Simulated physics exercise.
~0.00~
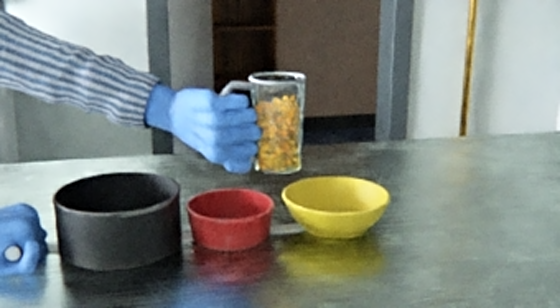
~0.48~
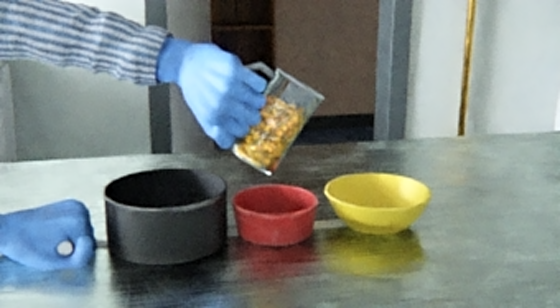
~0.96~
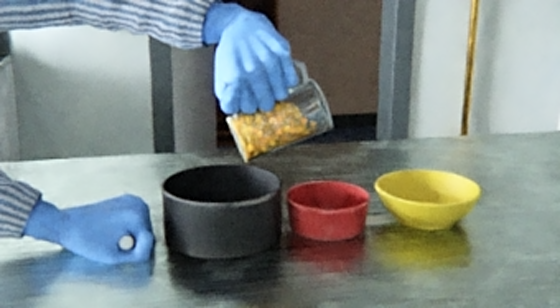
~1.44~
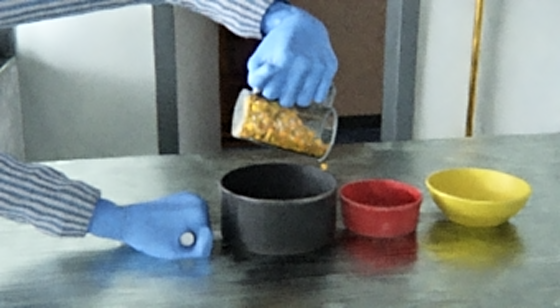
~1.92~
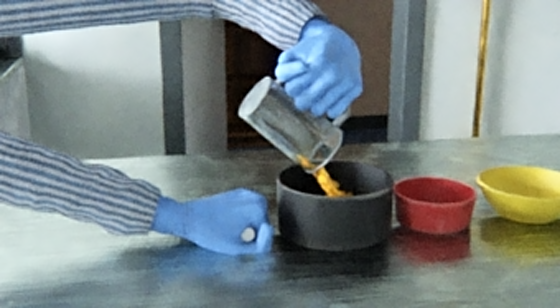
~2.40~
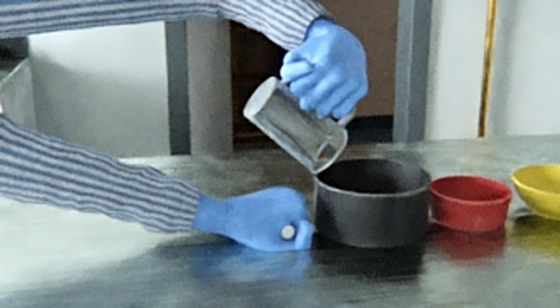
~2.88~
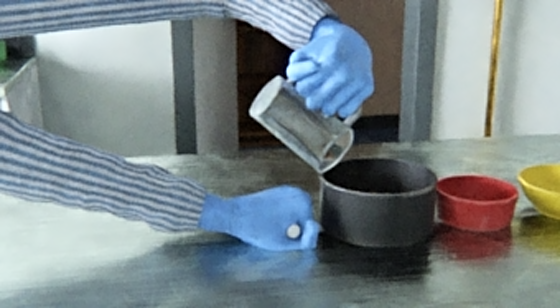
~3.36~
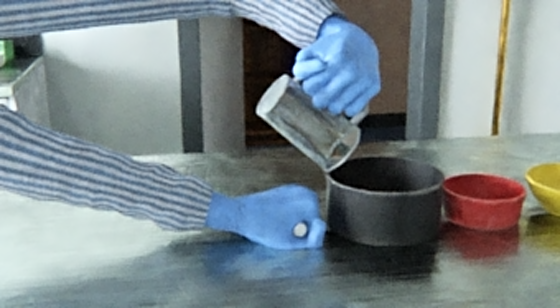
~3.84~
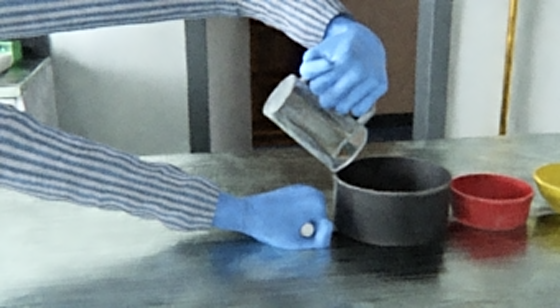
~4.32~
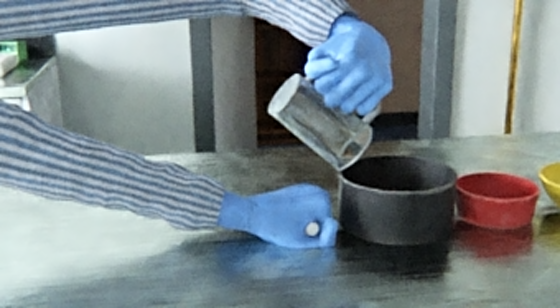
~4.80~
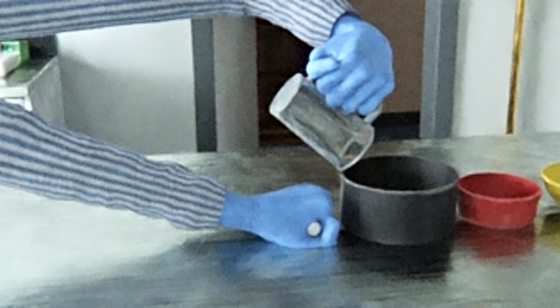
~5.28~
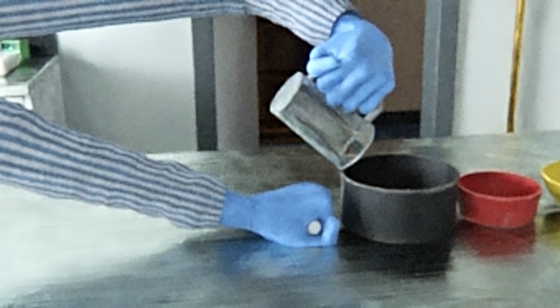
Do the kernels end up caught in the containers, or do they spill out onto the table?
They are caught, and all of them land in the black pot. None end up in the red dish, in the yellow bowl or on the table.
